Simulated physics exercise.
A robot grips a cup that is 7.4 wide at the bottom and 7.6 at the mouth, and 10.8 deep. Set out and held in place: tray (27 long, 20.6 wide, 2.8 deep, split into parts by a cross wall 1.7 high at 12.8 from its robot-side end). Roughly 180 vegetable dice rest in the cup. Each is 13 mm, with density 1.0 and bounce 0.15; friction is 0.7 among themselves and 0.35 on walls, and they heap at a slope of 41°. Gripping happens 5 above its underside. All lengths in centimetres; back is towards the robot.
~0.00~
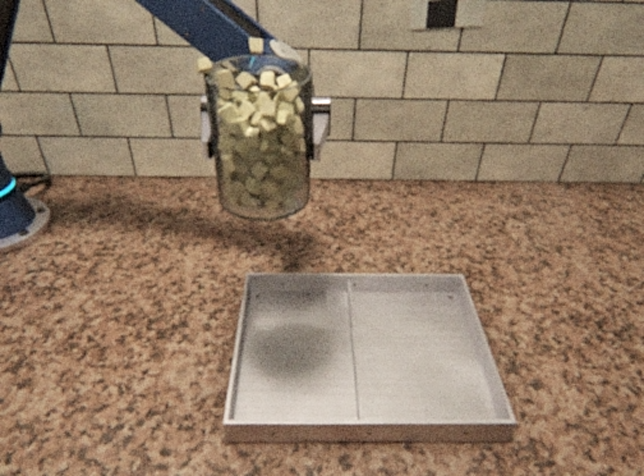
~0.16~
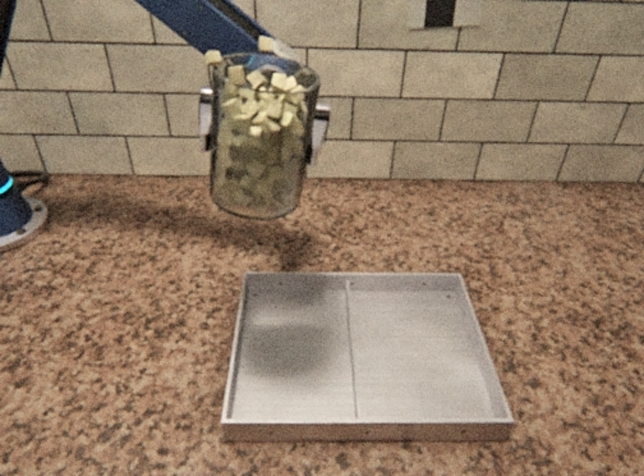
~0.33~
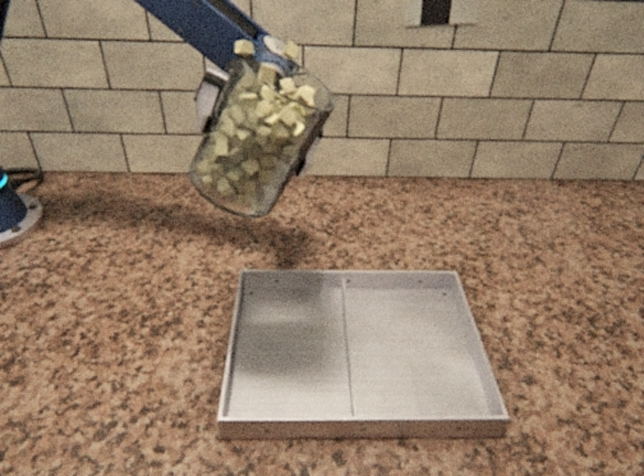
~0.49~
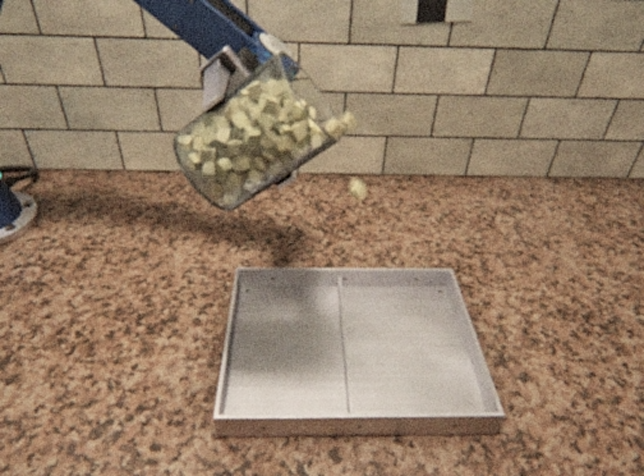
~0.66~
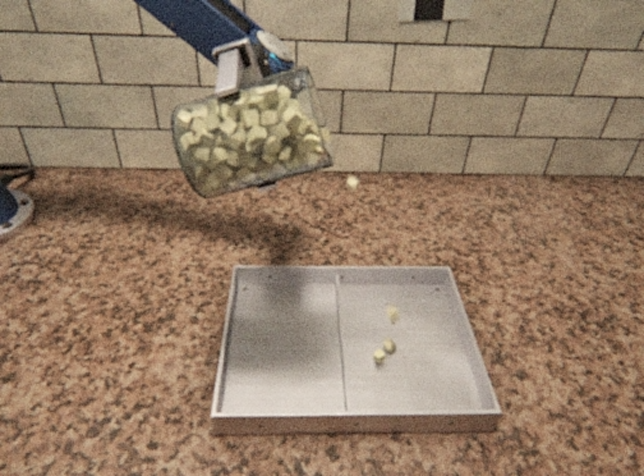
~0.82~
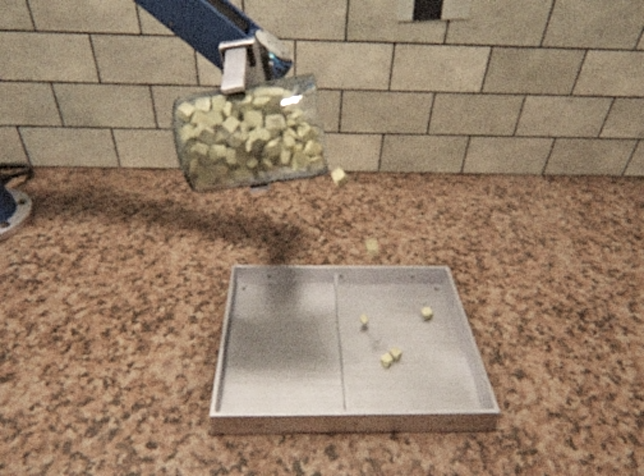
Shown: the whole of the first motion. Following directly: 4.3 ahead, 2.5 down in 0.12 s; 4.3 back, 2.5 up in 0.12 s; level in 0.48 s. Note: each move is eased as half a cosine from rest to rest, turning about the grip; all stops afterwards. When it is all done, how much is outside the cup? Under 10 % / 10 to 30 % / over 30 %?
10 to 30 %.
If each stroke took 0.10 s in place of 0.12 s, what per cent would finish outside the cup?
I'd expect some 20 per cent.
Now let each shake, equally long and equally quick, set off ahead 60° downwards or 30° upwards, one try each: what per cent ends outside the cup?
5 and 60 %.
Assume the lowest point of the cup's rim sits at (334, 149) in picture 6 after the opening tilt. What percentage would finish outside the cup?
About 5 percent.
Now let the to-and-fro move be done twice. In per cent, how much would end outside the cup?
Roughly 25 in a hundred.
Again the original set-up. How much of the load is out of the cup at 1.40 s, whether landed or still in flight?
Share out: Near 20 %.
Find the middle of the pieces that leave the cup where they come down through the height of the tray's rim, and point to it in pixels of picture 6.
Look at roughly (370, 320) in the last picture.
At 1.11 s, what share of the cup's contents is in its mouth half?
I'd say close to 45 per cent.
By 1.11 s, tilted 77° forward, highest piece 29 above the table; 148 in the cup, 6 in the far-side part, 24 in flight or on a rim.
By 1.40 s, tilted 16° forward, highest piece 31 above the table; 146 in the cup, 27 in the far-side part, 5 in the robot-side part.
By 1.74 s, level, highest piece 32 above the table; 146 in the cup, 27 in the far-side part, 5 in the robot-side part.
By 2.79 s, level, highest piece 32 above the table; 146 in the cup, 27 in the far-side part, 5 in the robot-side part.
Final count, 146 in the cup, 27 in the far-side part, 5 in the robot-side part. That is 18 % outside the cup.
